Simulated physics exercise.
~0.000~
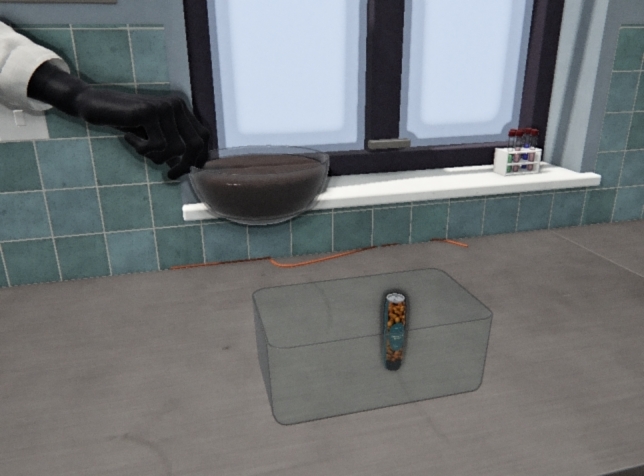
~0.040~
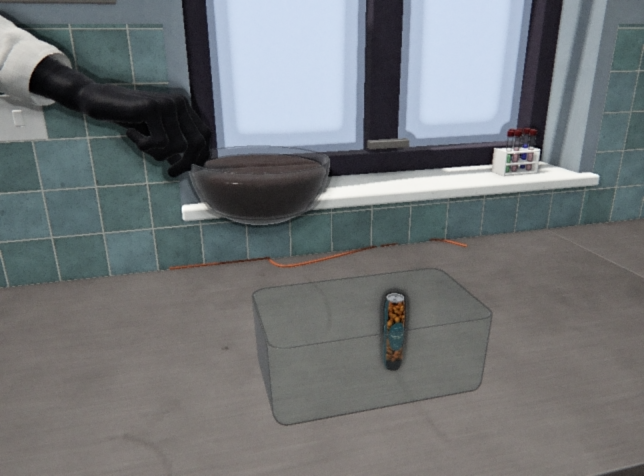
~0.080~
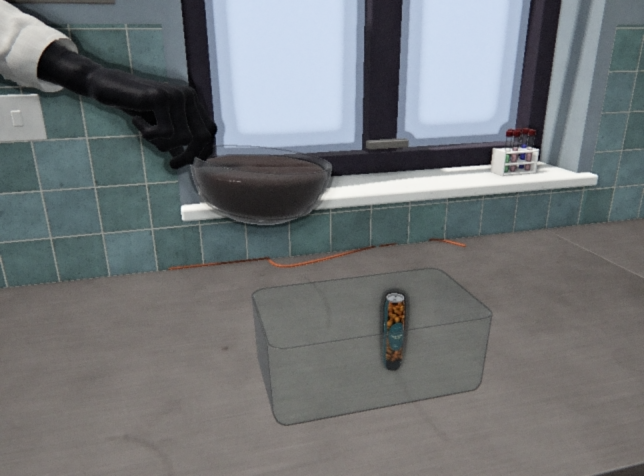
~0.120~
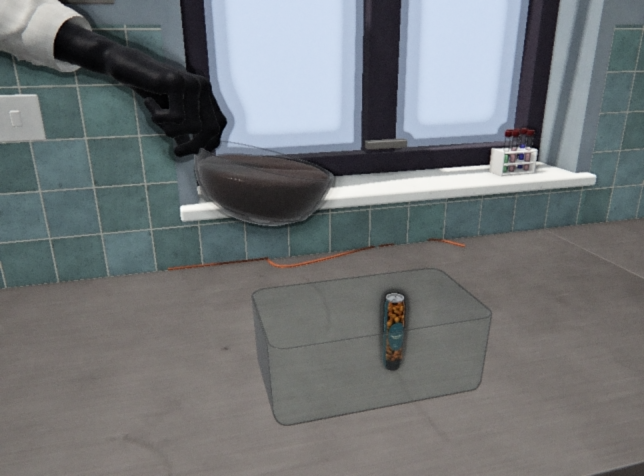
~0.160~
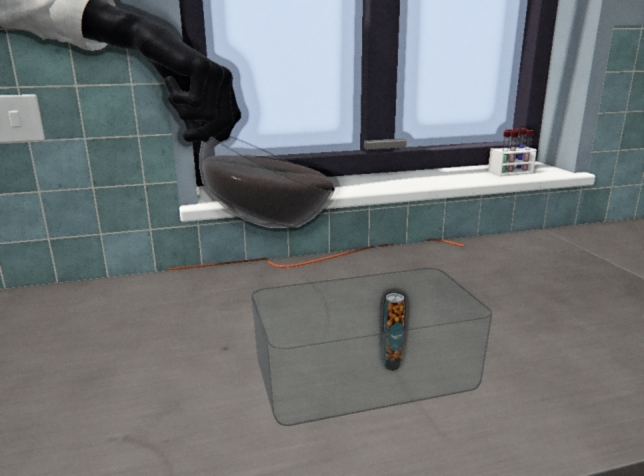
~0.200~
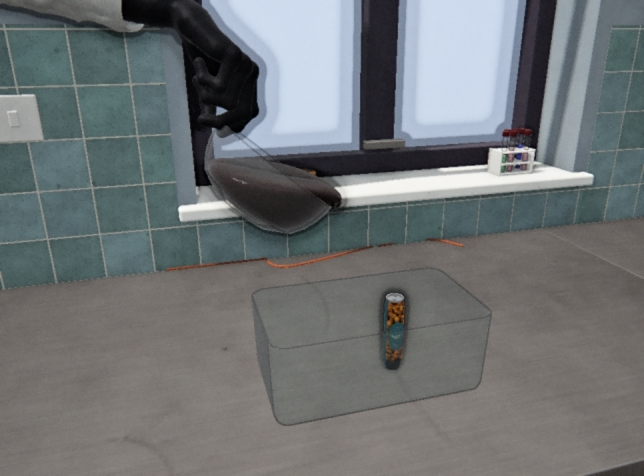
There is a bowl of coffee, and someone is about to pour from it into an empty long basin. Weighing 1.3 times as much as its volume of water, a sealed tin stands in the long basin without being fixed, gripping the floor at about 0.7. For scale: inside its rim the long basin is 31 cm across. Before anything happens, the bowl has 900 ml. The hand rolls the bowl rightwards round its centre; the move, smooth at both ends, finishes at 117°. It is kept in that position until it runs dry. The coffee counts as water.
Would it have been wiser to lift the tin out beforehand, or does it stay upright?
It will tip.
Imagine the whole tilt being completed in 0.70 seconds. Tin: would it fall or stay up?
Outcome - the tin ends up overturned.
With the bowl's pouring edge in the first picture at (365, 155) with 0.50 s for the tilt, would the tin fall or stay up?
It tumbles.
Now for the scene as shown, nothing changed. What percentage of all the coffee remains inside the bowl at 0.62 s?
About 0 % is still there.
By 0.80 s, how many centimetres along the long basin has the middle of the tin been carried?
Its middle sits about 0 cm from the start.
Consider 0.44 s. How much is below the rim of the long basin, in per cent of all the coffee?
Near 54 in a hundred.
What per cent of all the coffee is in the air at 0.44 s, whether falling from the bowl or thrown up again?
Some 44 per cent, I reckon.
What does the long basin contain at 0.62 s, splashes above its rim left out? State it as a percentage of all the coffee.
Close to 92 in a hundred.
By 0.44 s the tilt is 113° and 2 per cent is still to pour; the tin stands where it began.
By 0.62 s the tilt is 117° and 0 per cent is still to pour; the tin leans 7°.
By 0.80 s the tilt is 117° and 0 per cent is still to pour; the tin leans 14°.
By 1.00 s the tilt is 117° and 0 per cent is still to pour; the tin lies on its side.
At rest the tin lies on its side.
